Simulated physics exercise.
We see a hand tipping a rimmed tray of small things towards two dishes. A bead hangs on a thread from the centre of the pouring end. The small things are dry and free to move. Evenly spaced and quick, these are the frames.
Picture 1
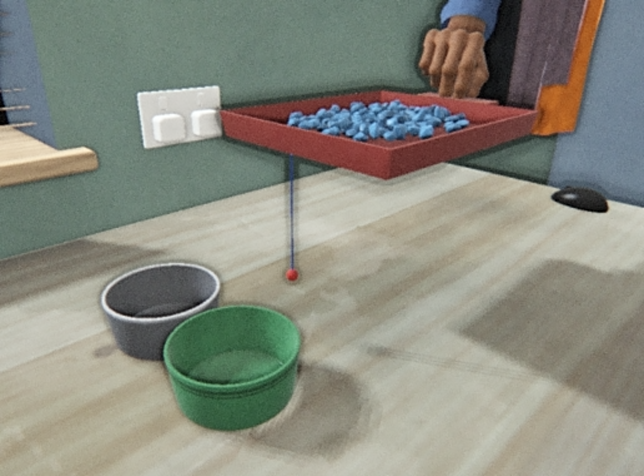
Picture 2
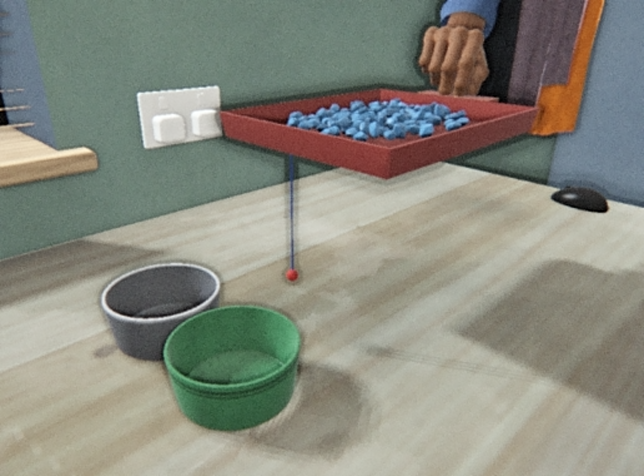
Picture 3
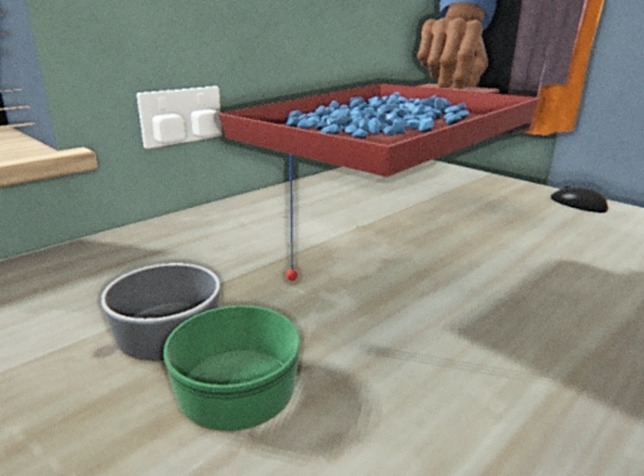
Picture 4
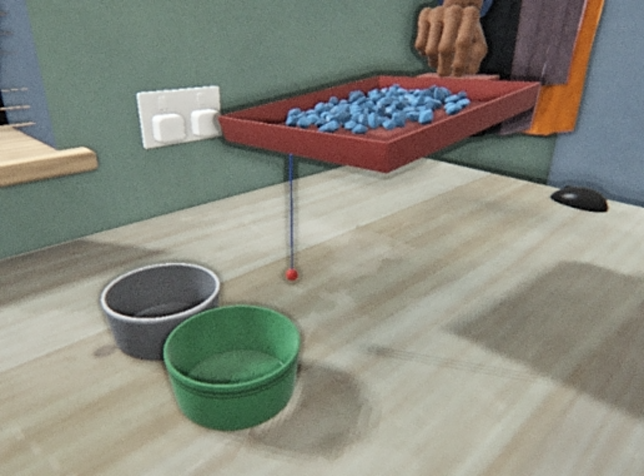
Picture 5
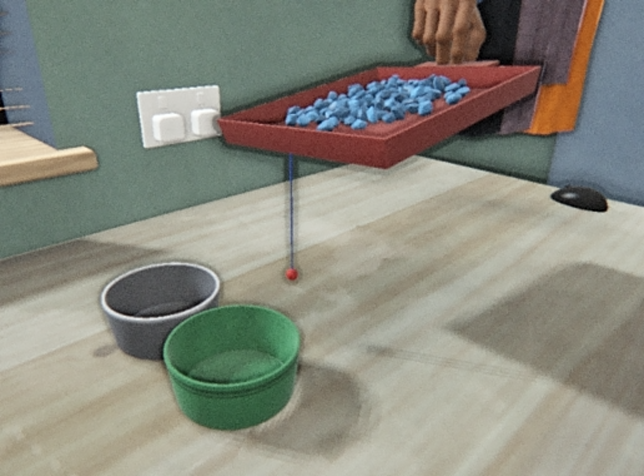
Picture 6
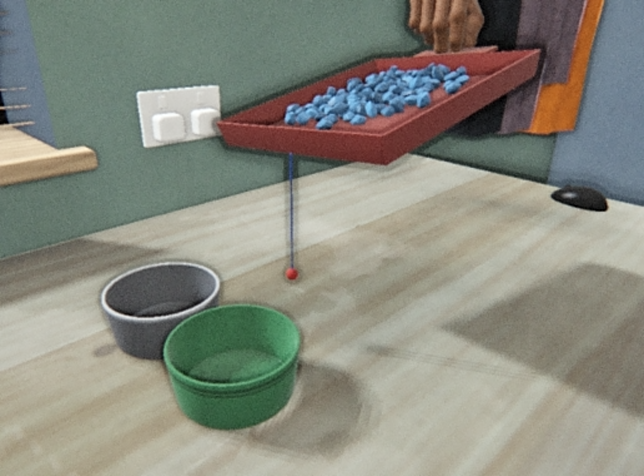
A hand raised the far side of a red tray of blue stones, slowly slanting it toward its lower left corner, while the grey and green dishes below and the hanging red bead stayed still.
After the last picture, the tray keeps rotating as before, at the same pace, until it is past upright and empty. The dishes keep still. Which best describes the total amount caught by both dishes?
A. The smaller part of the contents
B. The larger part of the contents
The smaller part of the contents (A).
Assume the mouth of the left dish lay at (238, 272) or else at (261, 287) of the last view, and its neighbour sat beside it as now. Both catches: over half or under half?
First most of it, then less than half.
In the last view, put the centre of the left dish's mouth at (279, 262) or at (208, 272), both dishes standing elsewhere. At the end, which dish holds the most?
First try, the one on the left; second try, the one on the left.
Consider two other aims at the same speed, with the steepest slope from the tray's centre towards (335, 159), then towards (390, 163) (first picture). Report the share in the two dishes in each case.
40 % and 0 %.
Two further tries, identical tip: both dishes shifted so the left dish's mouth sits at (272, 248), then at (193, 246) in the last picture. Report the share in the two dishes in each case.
Around 20 % followed by around 80 %.
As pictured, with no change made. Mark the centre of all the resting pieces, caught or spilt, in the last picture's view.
Near (229, 298).
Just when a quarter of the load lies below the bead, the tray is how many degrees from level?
It sits at roughly 85°.
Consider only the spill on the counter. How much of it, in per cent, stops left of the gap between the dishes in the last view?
Near 20 in a hundred.
Just after the last frame, tray tipped steeply; every one on the tray.
A moment on, tray tipped right over; roughly a third on the tray; about a tenth in the left dish; roughly a third outside both; roughly a quarter in the air.
Further on, tray tipped past a quarter turn; about a tenth in the left dish; the larger part outside both.
When it is over, tray tipped past a quarter turn; not one in the right dish; about a tenth in the left dish; the larger part outside both.
